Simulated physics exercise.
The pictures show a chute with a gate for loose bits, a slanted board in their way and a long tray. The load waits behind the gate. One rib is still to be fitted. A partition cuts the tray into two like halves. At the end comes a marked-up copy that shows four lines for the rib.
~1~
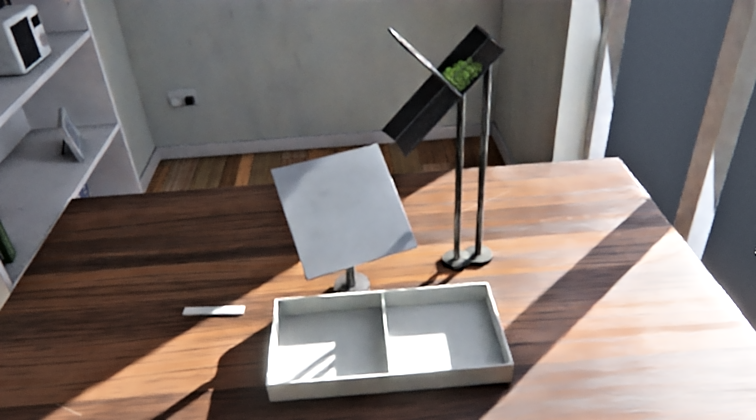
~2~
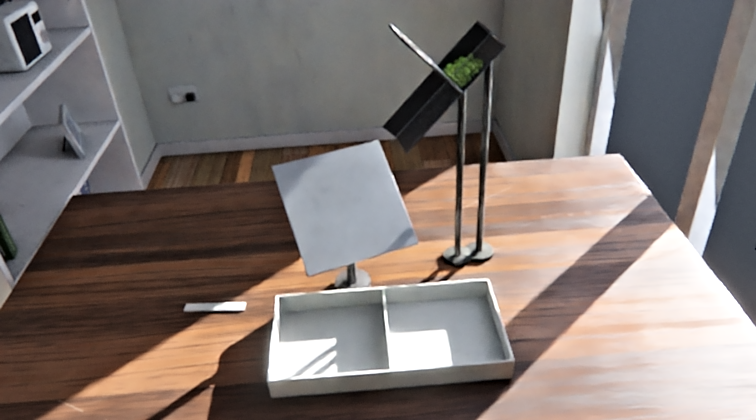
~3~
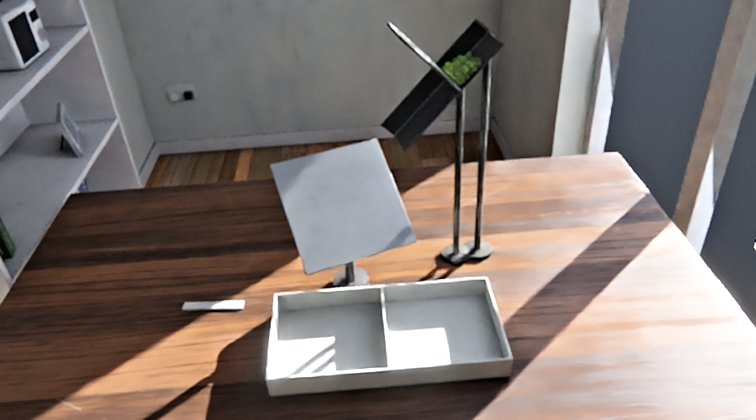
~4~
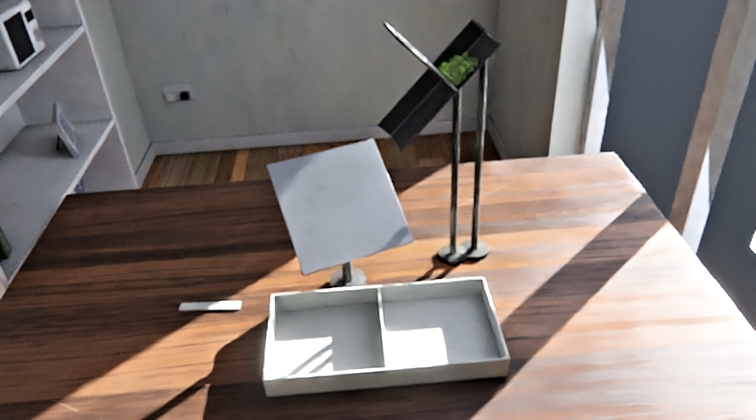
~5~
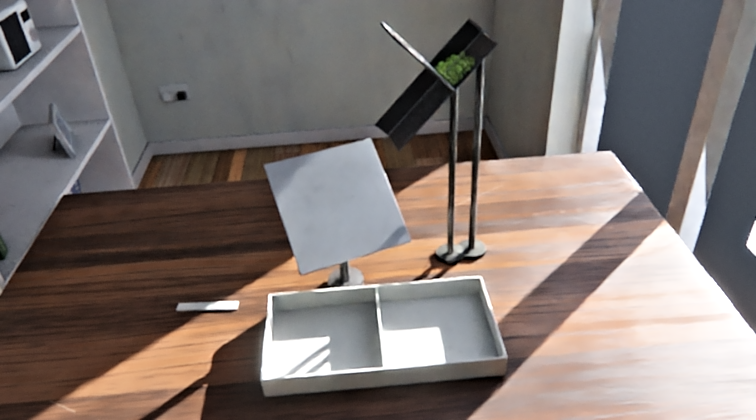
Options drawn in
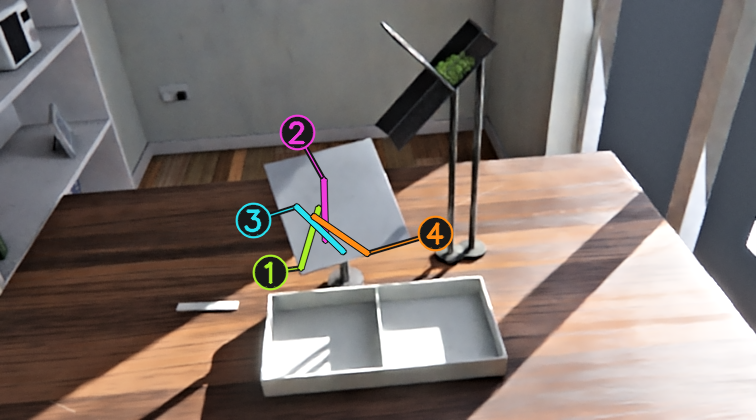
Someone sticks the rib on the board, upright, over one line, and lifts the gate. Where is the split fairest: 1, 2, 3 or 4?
I would pick line 3.
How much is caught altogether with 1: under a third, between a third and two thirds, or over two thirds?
Over two thirds.
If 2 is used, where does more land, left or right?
Left.
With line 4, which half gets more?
Right.
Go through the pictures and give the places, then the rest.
Load behind the gate (458, 74), dried peas; lip of the chute (401, 149), sloping fairly steeply, in the first picture.
Middle of the board (345, 205), tilted fairly steeply; middle of its low edge (365, 259); of its high edge (327, 153), in the second picture.
Front corners of the tray (267, 379) and (512, 358); front end of its middle wall (390, 368), in the third picture.
Middle of the load (454, 69); lip (397, 144), in the fourth picture.
Middle of the load (451, 68); lip (394, 144), in the fifth picture.
On the marked copy, line 1 from (318, 208) to (301, 267); line 2 from (323, 180) to (325, 240); line 3 from (296, 206) to (343, 251); line 4 from (313, 216) to (367, 253).
With 1, of what is caught, the larger part in the left half, roughly a quarter in the right.
With 2, of what is caught, the larger part in the left half, roughly a quarter in the right.
With 3, of what is caught, roughly half in the left half, roughly half in the right.
With 4, of what is caught, about a tenth in the left half, almost all in the right.
